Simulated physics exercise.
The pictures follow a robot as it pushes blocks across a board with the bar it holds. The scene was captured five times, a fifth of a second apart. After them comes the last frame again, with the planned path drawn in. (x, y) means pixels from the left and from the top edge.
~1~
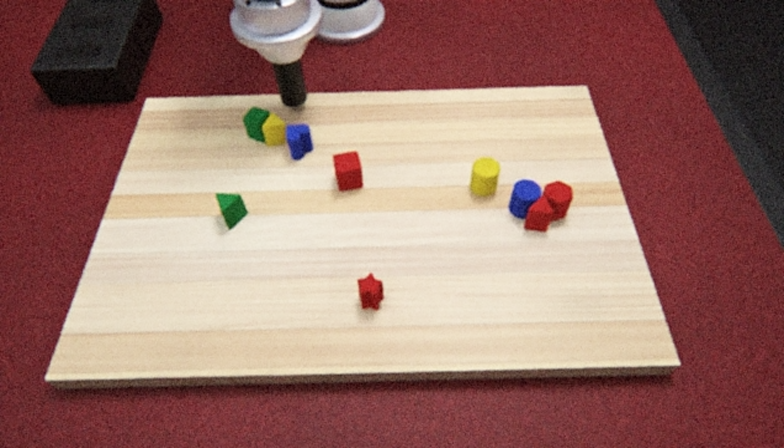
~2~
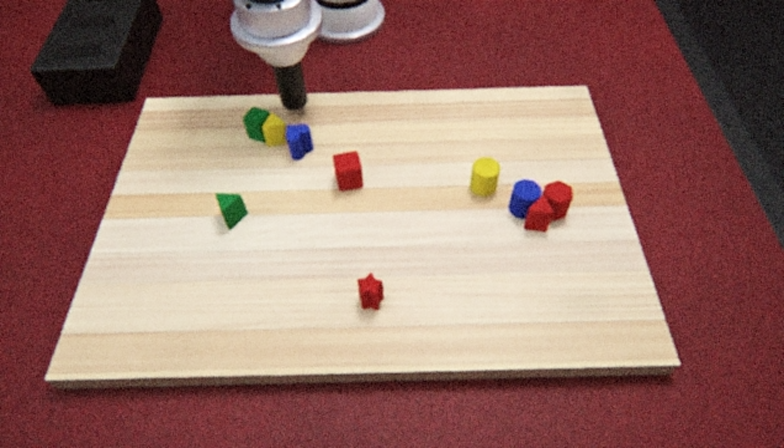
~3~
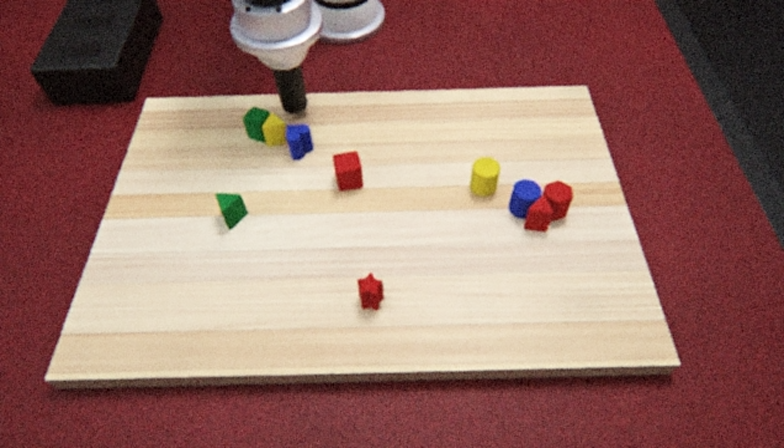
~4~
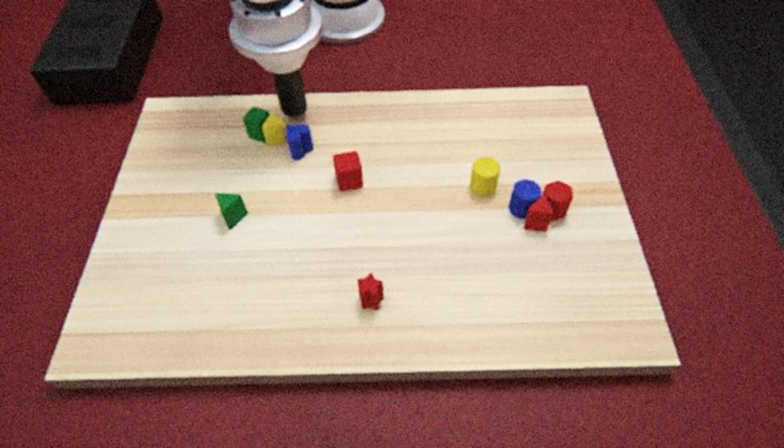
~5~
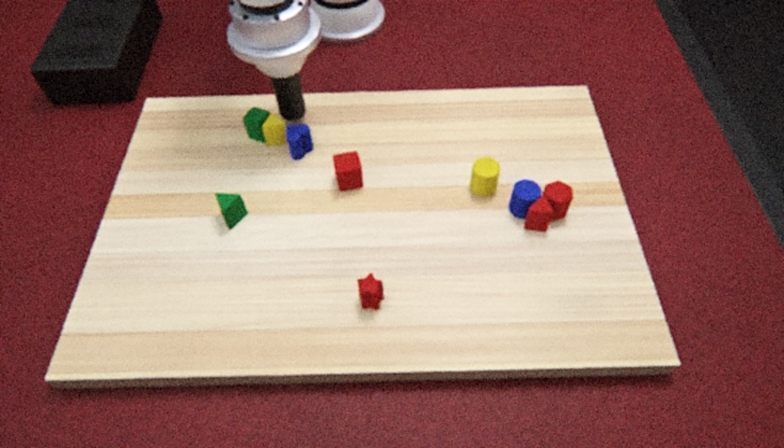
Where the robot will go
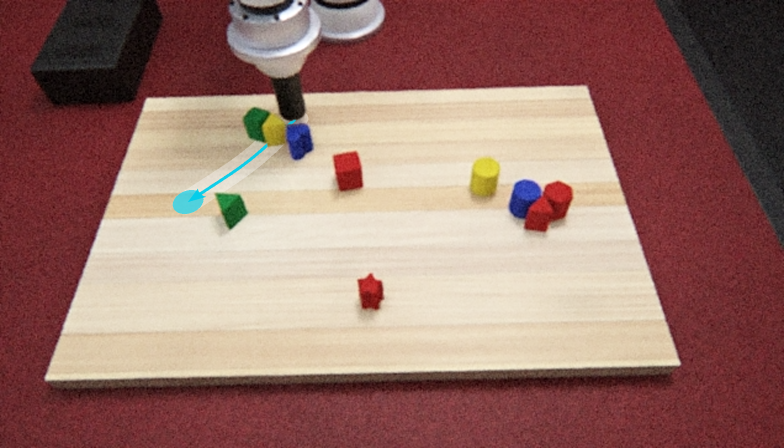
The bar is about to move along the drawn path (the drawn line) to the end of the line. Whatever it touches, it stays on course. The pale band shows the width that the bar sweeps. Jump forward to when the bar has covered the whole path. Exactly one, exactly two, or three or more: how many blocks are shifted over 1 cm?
Total: Two.
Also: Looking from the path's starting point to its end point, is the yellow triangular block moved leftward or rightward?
Shifts left.
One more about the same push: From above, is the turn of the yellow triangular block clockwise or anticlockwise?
My answer: Anticlockwise.
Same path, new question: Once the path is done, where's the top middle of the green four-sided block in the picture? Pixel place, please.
The point I'd pick in the picture is (234, 123).
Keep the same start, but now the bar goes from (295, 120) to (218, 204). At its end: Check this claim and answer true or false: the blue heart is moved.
That claim is false.
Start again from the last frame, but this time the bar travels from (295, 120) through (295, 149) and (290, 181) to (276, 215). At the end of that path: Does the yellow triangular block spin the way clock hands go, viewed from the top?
Yes, I think so.
Path on the board, from (295, 120) over (248, 161) to (188, 202).
On the path given first. One third of the way, bar at (262, 140); green four-sided block at (236, 122), turned 85° clockwise; yellow triangular block at (253, 144), turned 50° anticlockwise.
Two thirds of the way, bar at (226, 168); green four-sided block at (234, 123), turned 100° clockwise; yellow triangular block at (240, 164), turned 95° anticlockwise.
At the end, bar at (184, 194); green four-sided block at (234, 123), turned 100° clockwise; yellow triangular block at (240, 164), turned 95° anticlockwise; blue heart in place.
